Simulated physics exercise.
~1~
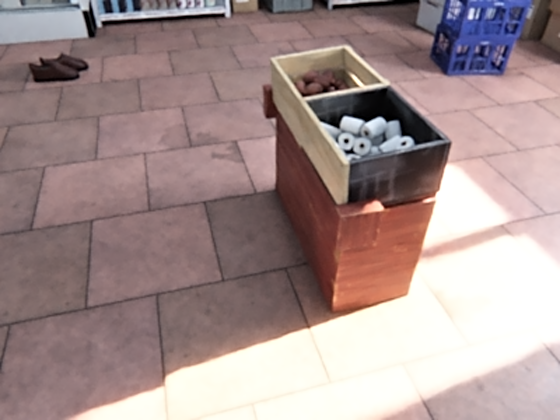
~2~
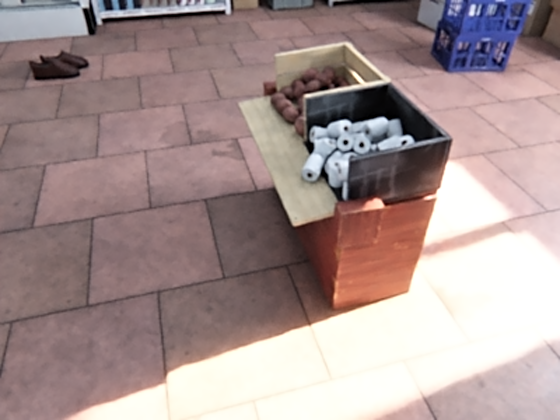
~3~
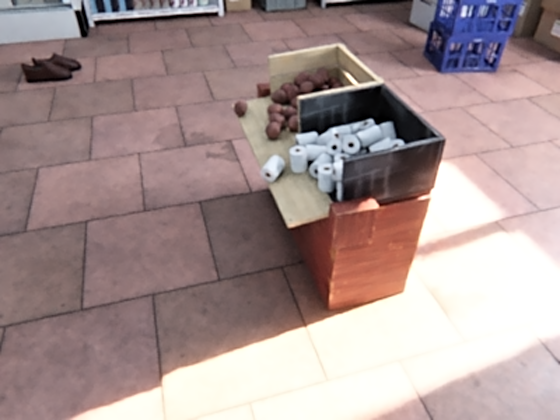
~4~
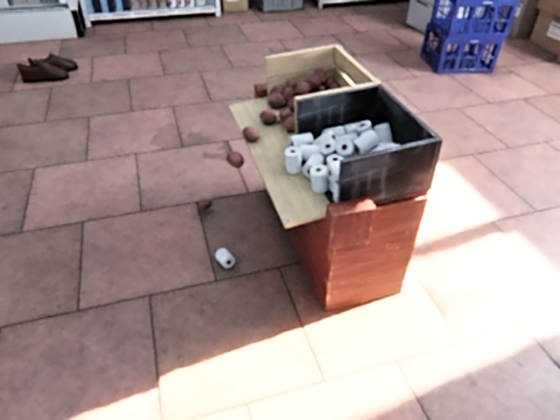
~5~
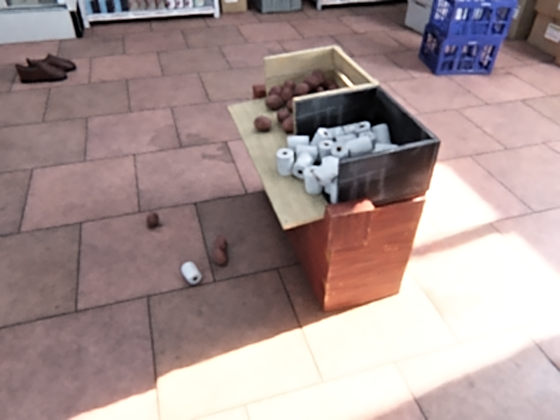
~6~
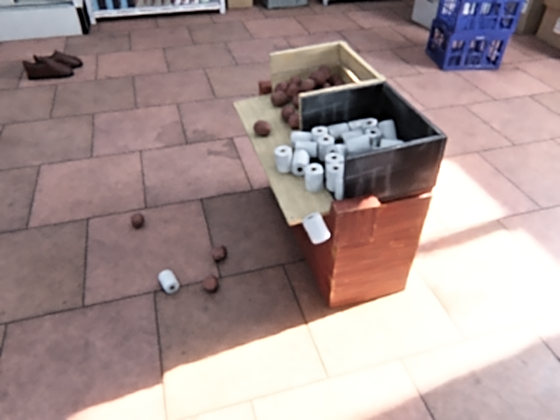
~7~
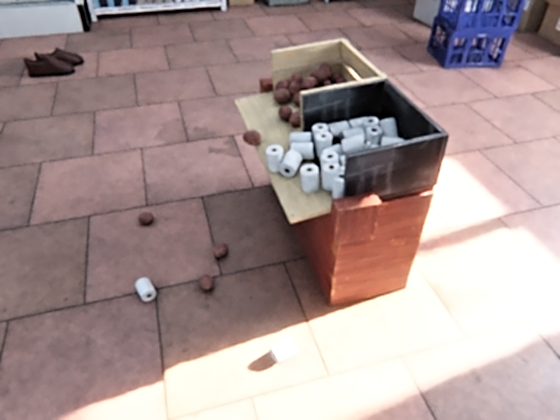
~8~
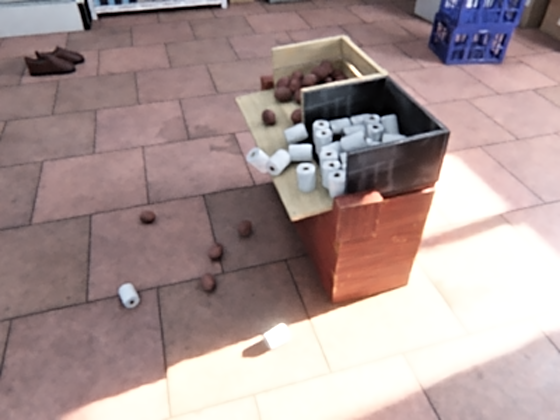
Two open boxes, a black one of white paper rolls in front and a pale wooden one of red potatoes behind, stand on a reddish-brown base on a sunlit tiled floor, seen from above by a slightly swaying camera. Blue crates stand at upper right and dark shoes at upper left. The pale flap on their left side swings down, and rolls and potatoes spill onto it. A roll and a few potatoes drop to the floor, the roll rolling left. Another roll falls near the base, then one more potato. Two rolls and four potatoes lie on the tiles, most remaining above.
